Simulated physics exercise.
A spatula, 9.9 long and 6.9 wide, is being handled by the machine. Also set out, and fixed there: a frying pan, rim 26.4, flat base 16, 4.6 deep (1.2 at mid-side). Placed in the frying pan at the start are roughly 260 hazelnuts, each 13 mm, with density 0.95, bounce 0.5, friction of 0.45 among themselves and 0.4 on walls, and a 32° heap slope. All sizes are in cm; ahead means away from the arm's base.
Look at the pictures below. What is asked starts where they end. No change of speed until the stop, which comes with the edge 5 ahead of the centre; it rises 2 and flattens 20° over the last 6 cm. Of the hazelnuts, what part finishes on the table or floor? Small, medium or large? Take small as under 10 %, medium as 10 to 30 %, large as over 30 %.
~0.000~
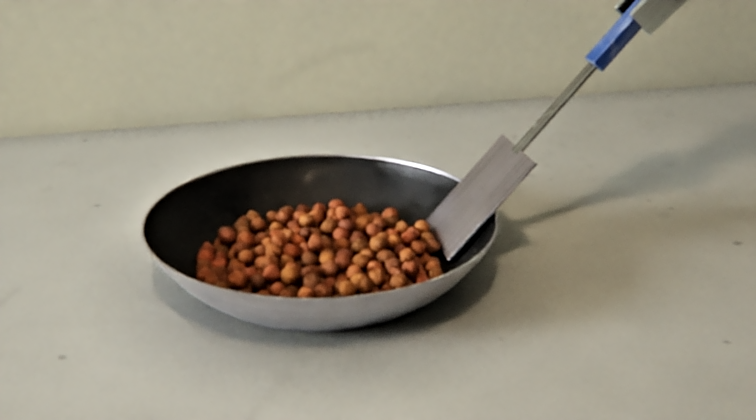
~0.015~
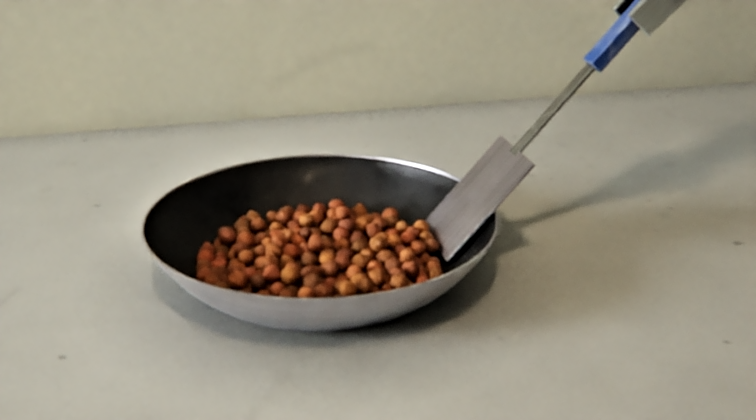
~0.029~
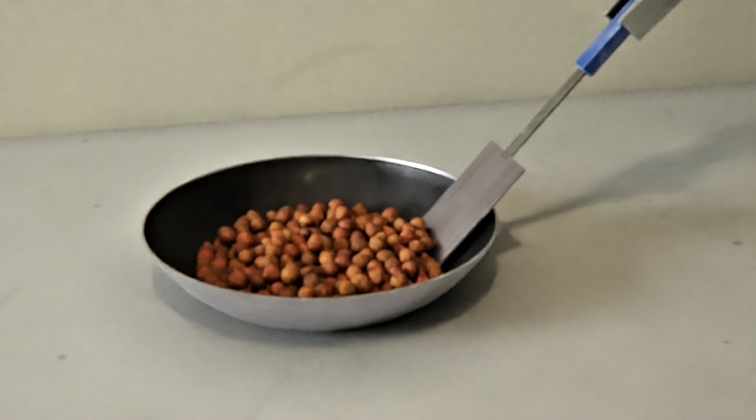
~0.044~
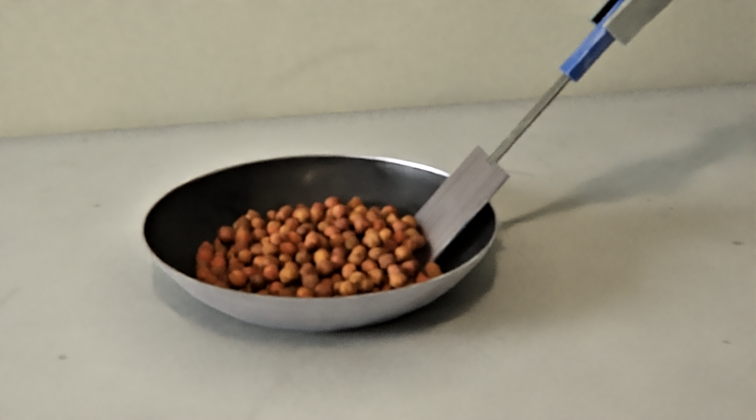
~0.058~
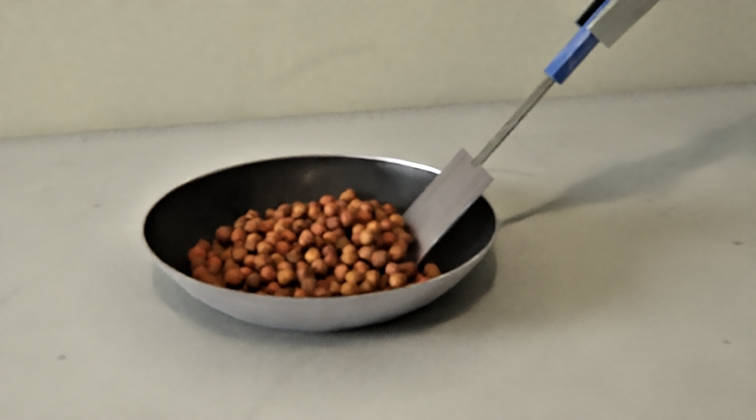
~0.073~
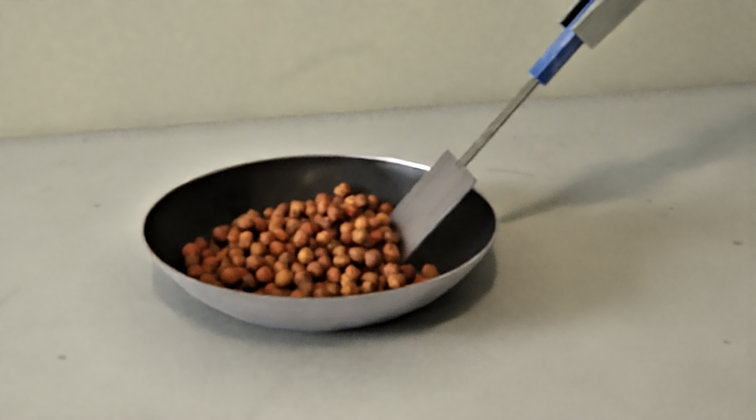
Small, so under 10 %.
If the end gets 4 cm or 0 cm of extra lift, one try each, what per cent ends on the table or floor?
Close to 0 and 0 percent respectively.
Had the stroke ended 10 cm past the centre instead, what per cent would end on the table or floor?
Estimate: Approx. 25 %.
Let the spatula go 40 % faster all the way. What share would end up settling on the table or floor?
About 0 %.
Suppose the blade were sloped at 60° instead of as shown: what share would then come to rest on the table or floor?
Estimate for that slope: Some 0 per cent.
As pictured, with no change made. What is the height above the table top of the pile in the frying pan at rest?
It reaches about 5.0 cm.
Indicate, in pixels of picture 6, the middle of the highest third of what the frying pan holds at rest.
(215, 244).
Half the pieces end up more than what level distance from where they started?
Near 3 cm, measured level.
After 0.11 s, sloping 47°, highest piece 4 above the table; 255 in the frying pan.
After 0.14 s, sloping 39°, highest piece 5 above the table; 255 in the frying pan.
After 0.36 s, sloping 28°, highest piece 5 above the table; 255 in the frying pan.
After 1.41 s, sloping 28°, highest piece 4 above the table; 255 in the frying pan.
In the end, 255 in the frying pan. That is 0 % on the table or floor.
